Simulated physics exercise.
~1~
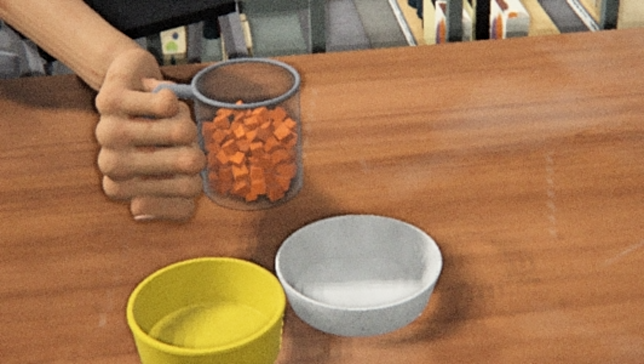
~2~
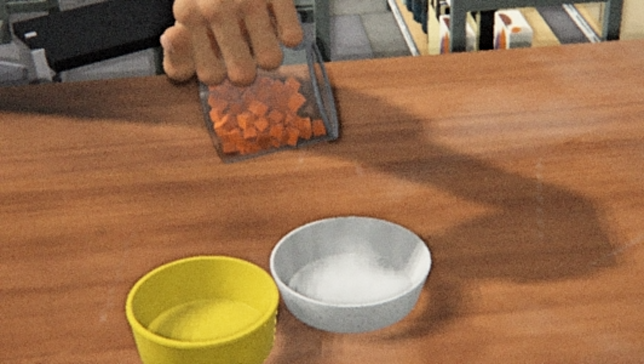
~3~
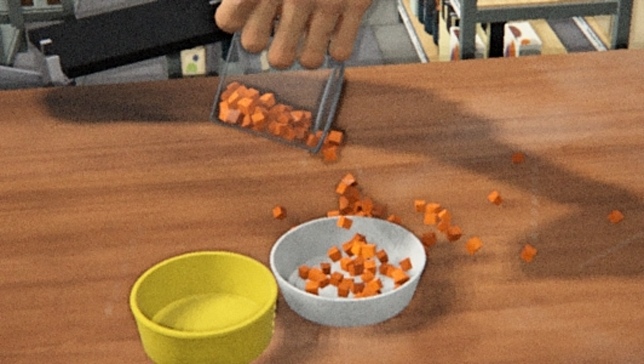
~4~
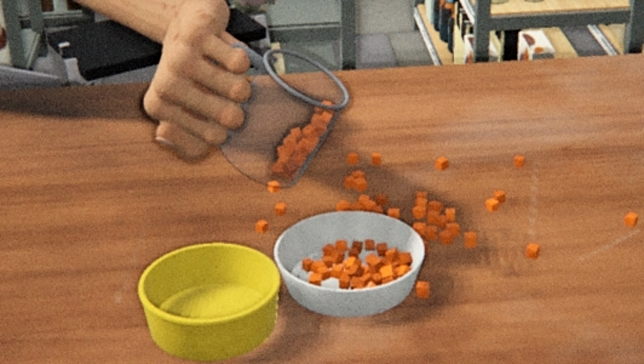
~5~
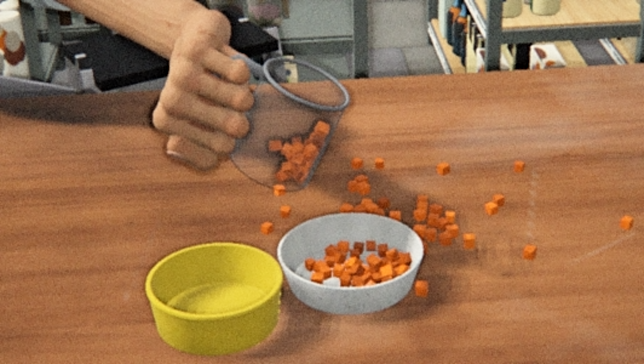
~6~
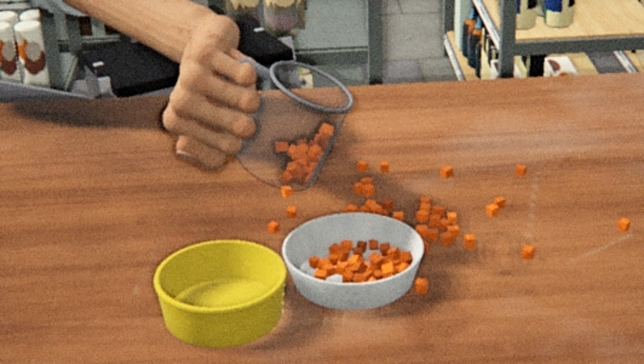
On a wooden tabletop, a hand tipped a clear cup of orange carrot cubes over a white dish beside a yellow one, then turned it partly back, leaving cubes in the cup, in the white dish and scattered across the table, while the yellow dish stayed empty.
